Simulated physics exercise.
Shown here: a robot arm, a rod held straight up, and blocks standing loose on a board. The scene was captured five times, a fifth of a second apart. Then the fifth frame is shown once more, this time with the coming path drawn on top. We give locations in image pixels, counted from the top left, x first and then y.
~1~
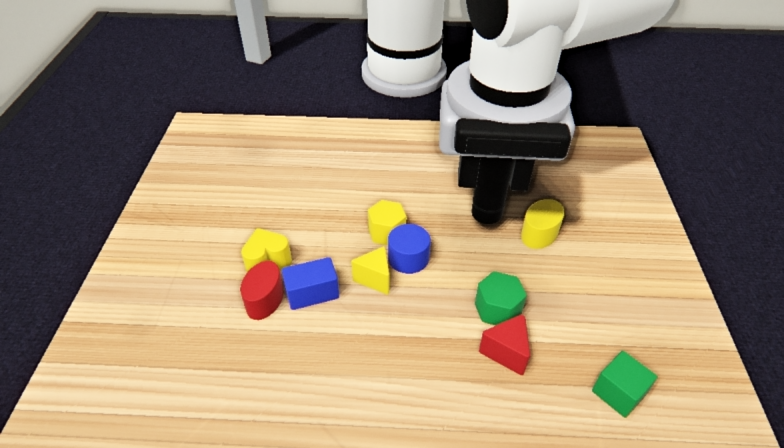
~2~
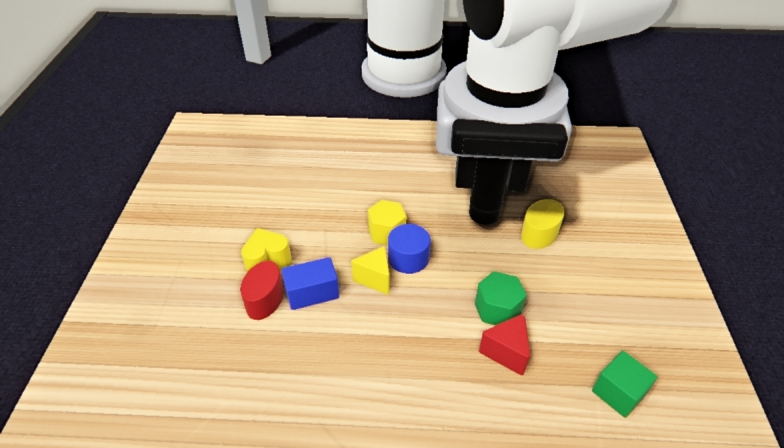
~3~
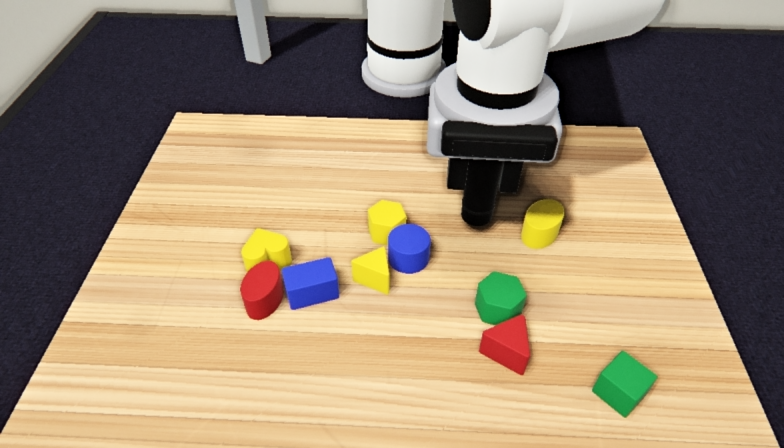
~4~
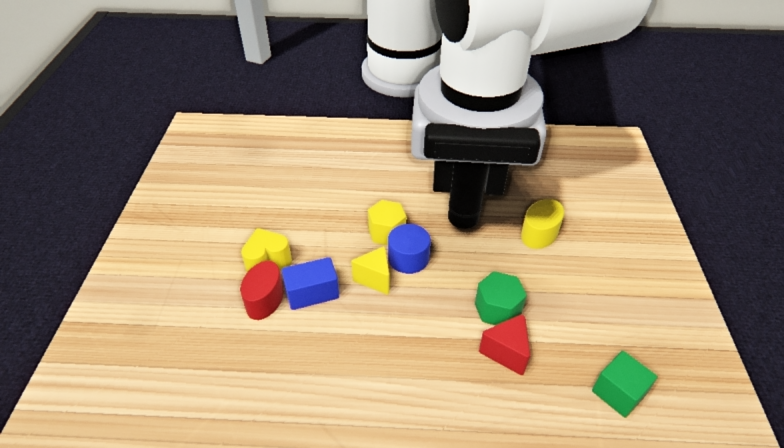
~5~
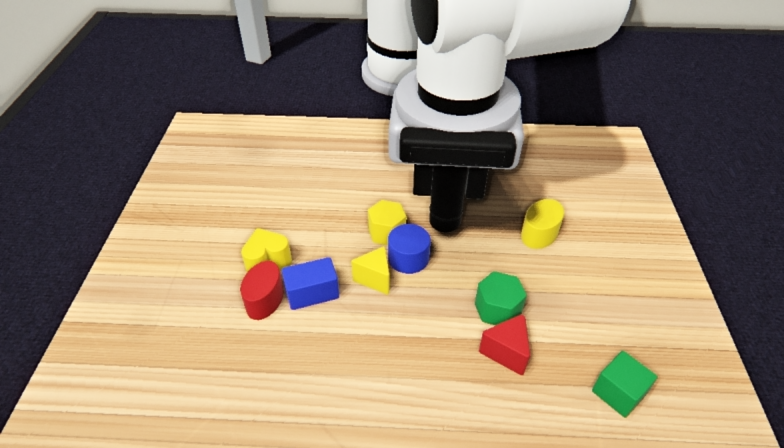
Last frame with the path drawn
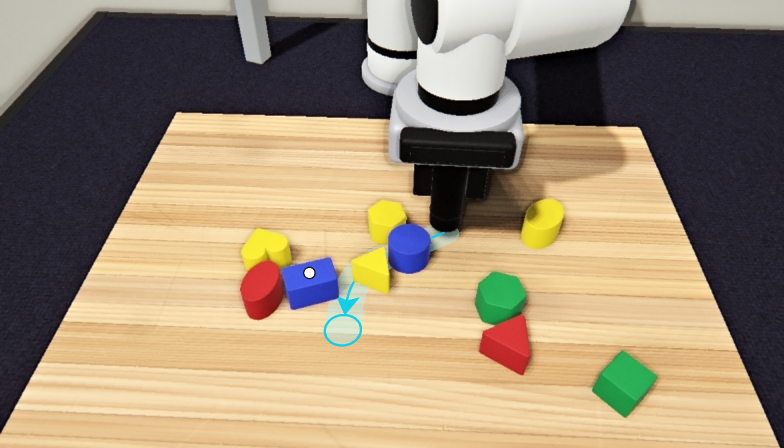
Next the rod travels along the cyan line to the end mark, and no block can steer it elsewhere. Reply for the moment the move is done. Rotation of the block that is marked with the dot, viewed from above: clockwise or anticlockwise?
Rotates clockwise.
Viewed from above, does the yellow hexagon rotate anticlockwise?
The answer is no.
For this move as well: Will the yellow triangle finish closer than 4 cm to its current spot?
I believe not.
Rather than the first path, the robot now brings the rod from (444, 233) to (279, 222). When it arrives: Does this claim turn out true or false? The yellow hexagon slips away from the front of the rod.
It is false.
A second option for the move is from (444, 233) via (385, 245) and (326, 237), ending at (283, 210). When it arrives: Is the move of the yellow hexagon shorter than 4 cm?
That would be a no.
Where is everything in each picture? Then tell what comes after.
In the first picture, rod tip (487, 215); block tops, blue oblong block (309, 273); yellow triangle (375, 260); yellow hexagon (387, 212); blue round block (409, 238).
In the second picture, rod (484, 215); blocks unchanged.
In the third picture, rod (476, 216); blocks unchanged.
In the fourth picture, rod (463, 219); blocks unchanged.
In the fifth picture, rod (445, 222); blue oblong block (309, 273); yellow triangle (375, 260); yellow hexagon (387, 212); blue round block (409, 238).
Path on the board, from (444, 233) by way of (396, 252) and (354, 281) to (343, 330); the dot is on the blue oblong block.
The first path, step by step. One third of the way, rod (395, 242); yellow triangle (353, 277), turned 30° anticlockwise; yellow hexagon (376, 212), turned 20° clockwise; blue round block (380, 259).
Two thirds of the way, rod (354, 271); yellow triangle (328, 307), turned 25° anticlockwise; yellow hexagon (376, 212), turned 20° clockwise; blue round block (361, 292).
At the end, rod (342, 320); blue oblong block (301, 281), turned 30° clockwise; yellow triangle (311, 338); yellow hexagon (376, 212), turned 20° clockwise; blue round block (374, 334).
